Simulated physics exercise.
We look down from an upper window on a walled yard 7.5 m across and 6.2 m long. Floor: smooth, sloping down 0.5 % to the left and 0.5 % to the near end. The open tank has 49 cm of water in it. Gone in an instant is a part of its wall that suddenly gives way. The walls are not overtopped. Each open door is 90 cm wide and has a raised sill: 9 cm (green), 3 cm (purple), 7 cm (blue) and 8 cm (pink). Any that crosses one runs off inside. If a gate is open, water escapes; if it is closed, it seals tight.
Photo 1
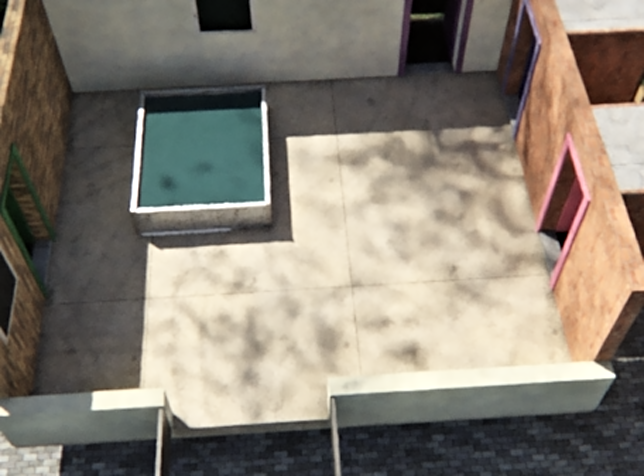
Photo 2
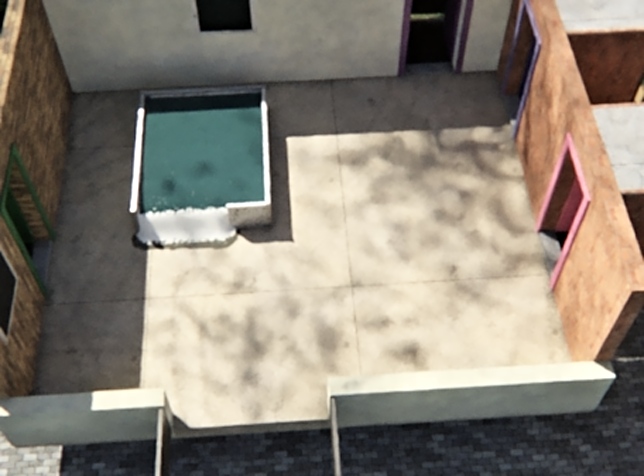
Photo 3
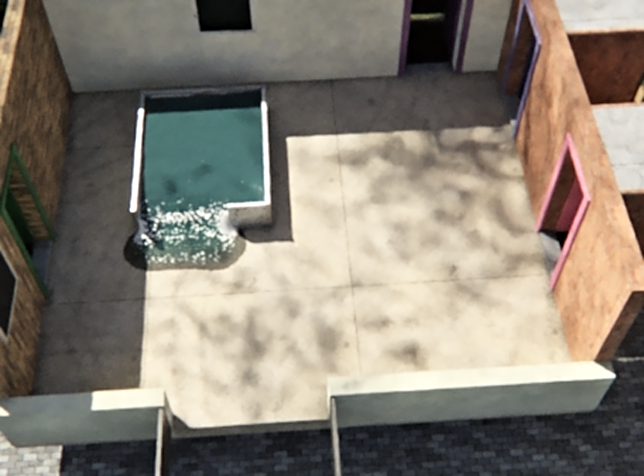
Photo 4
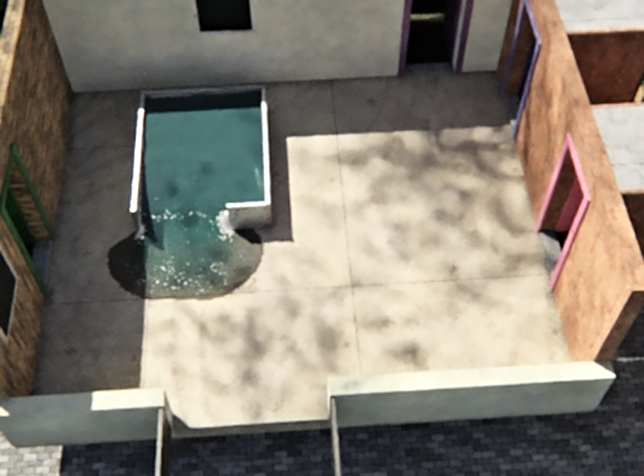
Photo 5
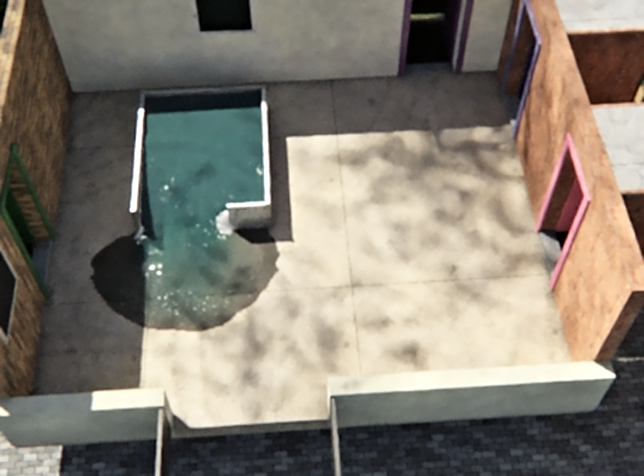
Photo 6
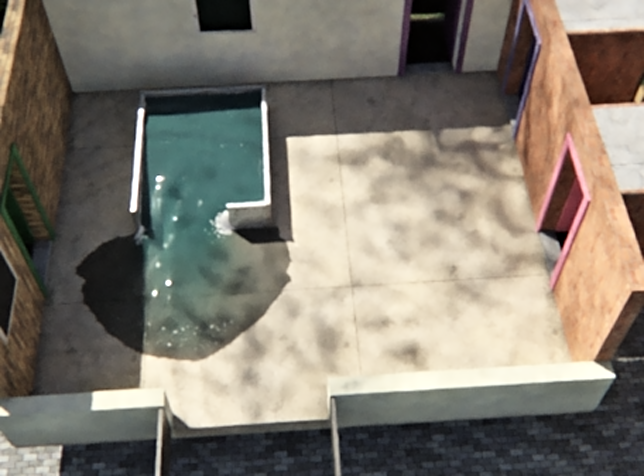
Water burst out through a sudden gap in the near wall of an open tank in a walled yard, foaming at first, then spreading in a widening, dark, glinting pool across the pale floor.
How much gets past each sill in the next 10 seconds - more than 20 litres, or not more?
At the end, at the green door the amount will stay short of the limit. At the purple door the amount will stay short of the limit. At the blue door the amount will stay short of the limit. At the pink door the amount will stay short of the limit.
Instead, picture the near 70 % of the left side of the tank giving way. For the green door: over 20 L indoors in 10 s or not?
So, green door: Out of bounds.
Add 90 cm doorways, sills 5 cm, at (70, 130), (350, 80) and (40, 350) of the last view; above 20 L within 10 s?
The first one doesn't reach it, the second one doesn't reach it, and the third one exceeds it.
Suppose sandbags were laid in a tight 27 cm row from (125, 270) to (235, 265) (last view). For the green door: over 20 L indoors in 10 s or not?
Measured against that limit, the green door comes out beyond it.
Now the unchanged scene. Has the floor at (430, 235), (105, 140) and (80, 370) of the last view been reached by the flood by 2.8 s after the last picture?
Respectively: Was missed, was missed, got hit.
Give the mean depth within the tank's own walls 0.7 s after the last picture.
The mean depth is some 35 cm.
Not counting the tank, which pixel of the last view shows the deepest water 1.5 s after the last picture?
Position: About (29, 421).
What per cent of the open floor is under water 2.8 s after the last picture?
Close to 30 in a hundred.
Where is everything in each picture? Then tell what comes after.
In the first frame, still water, 49 cm deep, in the open tank at (203, 149).
In the second frame, water pours out at (185, 222) and has run 0.8 m, to (139, 243); typically 7 cm deep outside, 49 cm at the open tank's back.
In the third frame, water pours out at (185, 223) and has run 0.9 m, to (131, 253); typically 9 cm deep outside, 49 cm at the open tank's back.
In the fourth frame, the front is at (221, 291), 1.3 m from the gap at (185, 223); 2.0 m2 of floor is under water; 49 cm left at the back of the open tank.
In the fifth frame, the front is at (208, 324), 1.8 m from the gap at (185, 224); 3.2 m2 of floor is under water; 49 cm left at the back of the open tank.
In the sixth frame, water pours out at (185, 224) and has run 2.2 m, to (200, 354); typically 5 cm deep outside, 49 cm at the open tank's back.
Then, 0.7 s after the last picture water covers 20 % of the floor and is deepest (27 cm) near (159, 239); green door not reached, purple door not reached, blue door not reached, pink door not reached.
Then, 1.5 s after the last picture water covers 25 % of the floor and is deepest (40 cm) near (29, 421); green door 4 cm at the sill, 0 L in, purple door not reached, blue door not reached, pink door not reached.
Then, 2.8 s after the last picture water covers 30 % of the floor and is deepest (24 cm) near (29, 421); green door 5 cm at the sill, 0 L in, purple door not reached, blue door not reached, pink door not reached.
Then, 5.3 s after the last picture water covers 40 % of the floor and is deepest (12 cm) near (40, 338); green door 10 cm at the sill, 2 L in, purple door not reached, blue door not reached, pink door not reached.
Then, 9.3 s after the last picture water covers 55 % of the floor and is deepest (9 cm) near (29, 421); green door 5 cm at the sill, 3 L in, purple door not reached, blue door not reached, pink door 3 cm at the sill, 0 L in.
